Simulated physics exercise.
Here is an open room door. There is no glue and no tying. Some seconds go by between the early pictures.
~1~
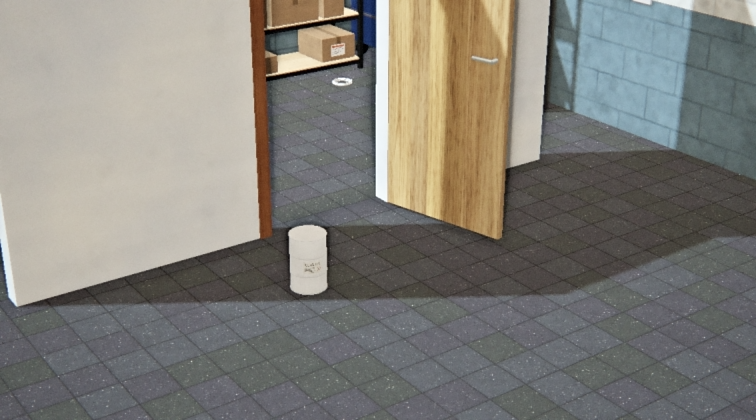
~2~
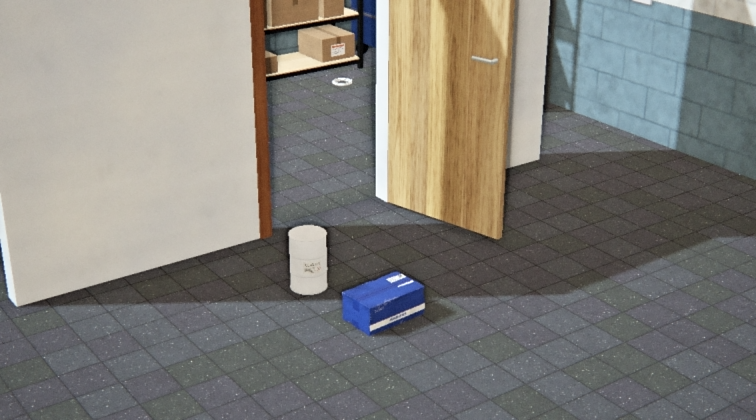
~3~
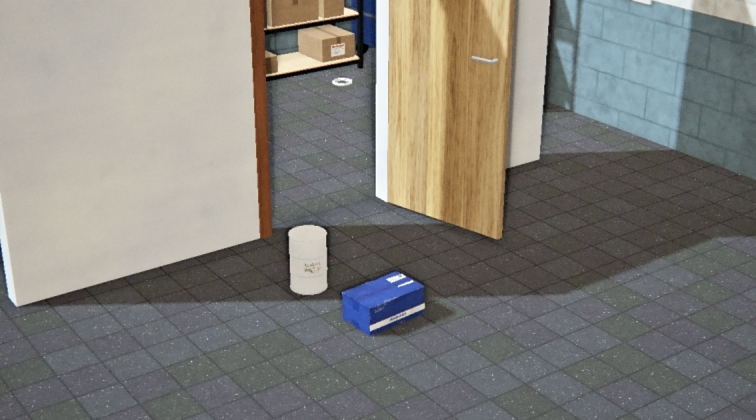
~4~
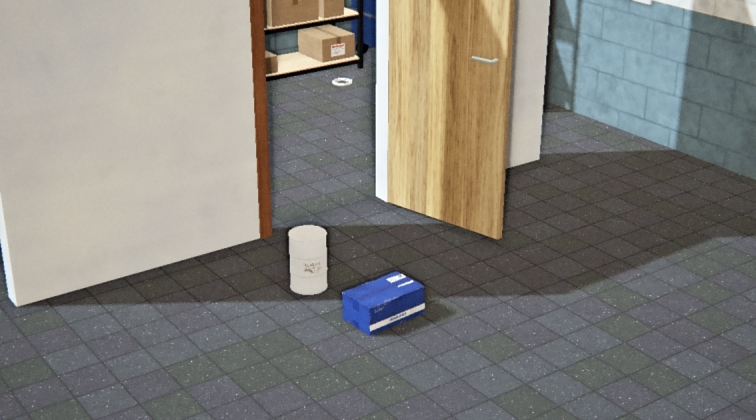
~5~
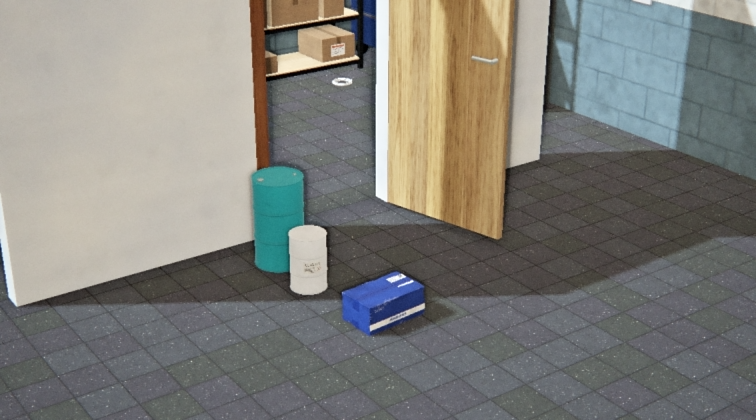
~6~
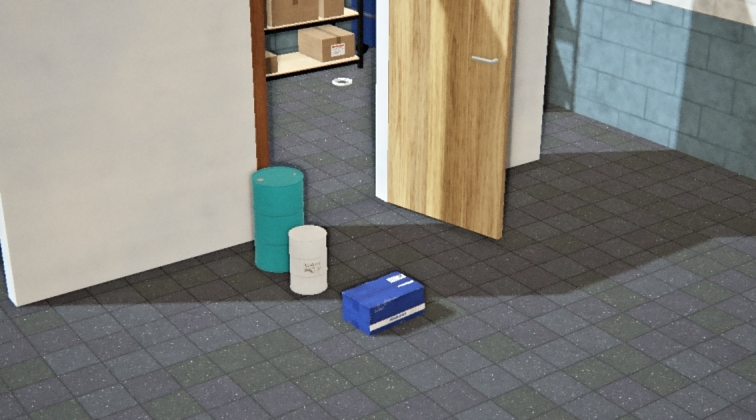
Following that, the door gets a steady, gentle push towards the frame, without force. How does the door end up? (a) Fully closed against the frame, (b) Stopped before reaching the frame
Option a: Fully closed against the frame.
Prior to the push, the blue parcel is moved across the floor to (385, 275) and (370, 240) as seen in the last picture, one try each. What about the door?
The door meets the jamb the first time and is obstructed the second time.
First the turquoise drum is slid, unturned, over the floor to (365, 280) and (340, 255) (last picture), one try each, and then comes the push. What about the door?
Swings all the way, then held up.
Then, 0.80 s past the last view, door 79° open.
Then, 1.30 s past the last view, door 48° open.
Then, 1.80 s past the last view, door 13° open.
Finally, door 0° open; all 3 still in place. Final places as the last picture's camera would see them, turquoise drum near (279, 219).
